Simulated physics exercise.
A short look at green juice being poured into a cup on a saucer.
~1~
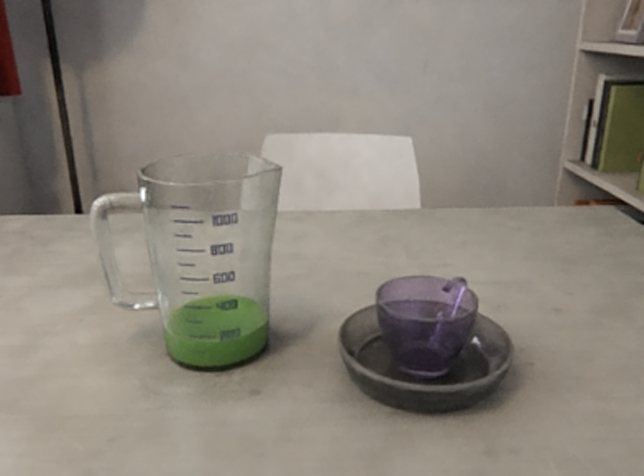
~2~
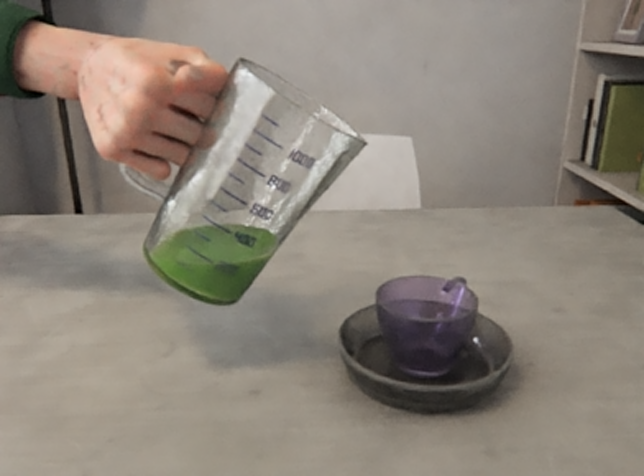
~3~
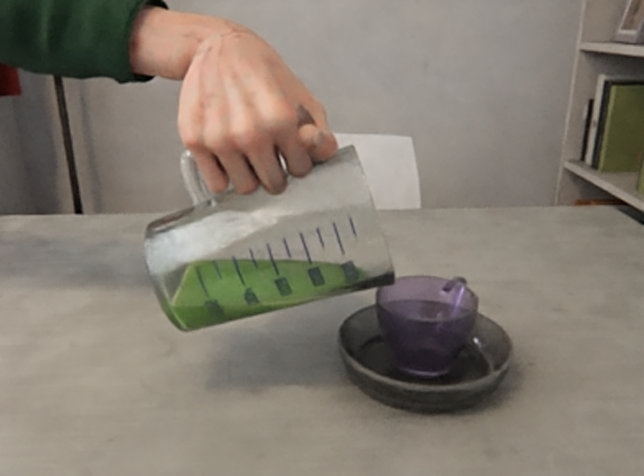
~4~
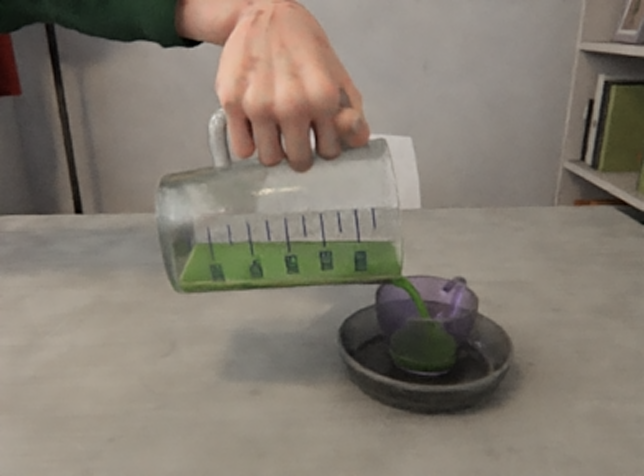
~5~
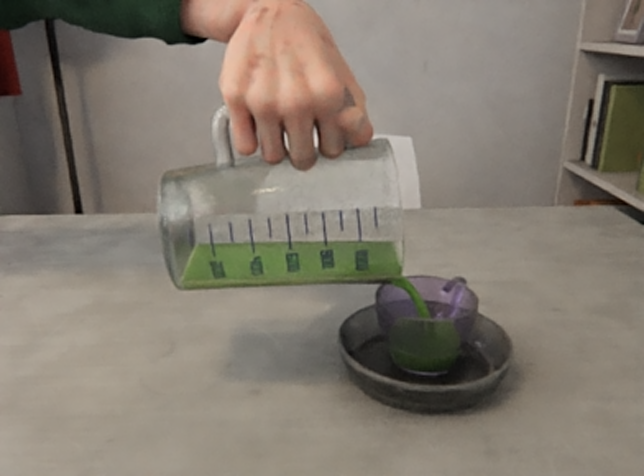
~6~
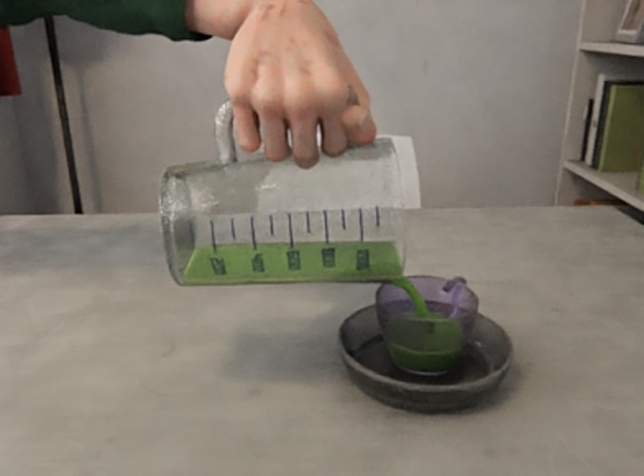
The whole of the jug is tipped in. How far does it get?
The green juice fits in the cup.
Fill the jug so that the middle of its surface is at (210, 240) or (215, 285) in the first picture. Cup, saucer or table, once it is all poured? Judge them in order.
As listed: Past the saucer, into the saucer.
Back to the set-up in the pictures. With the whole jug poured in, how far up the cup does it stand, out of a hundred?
Near 75 in a hundred.
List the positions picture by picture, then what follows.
At the start; jug (212, 257) nearly empty; cup (425, 326) empty; saucer (442, 393) dry, in the first frame.
A hand has the jug; jug (246, 184) tipped 35° with all of its load; cup (425, 326) empty, in the second frame.
The jug is tipped; jug (276, 243) tipped 70° with all of its load; cup (425, 326) empty, in the third frame.
The stream is running; jug (286, 221) tipped 85° with about three quarters of its load; cup about a quarter full, surface at (423, 343), in the fourth frame.
The stream is running; jug (288, 219) tipped 85° with about three quarters of its load; cup (425, 326) about a third full, in the fifth frame.
The stream is running; jug (289, 216) tipped 85° with about two thirds of its load; cup about half full, surface at (424, 331); saucer (442, 393) dry, in the sixth frame.
Shortly, the cup is about two thirds full; the saucer is dry.
Then, the cup is about three quarters full; the saucer is dry.
At the finish, the cup is about three quarters full; the saucer is dry.
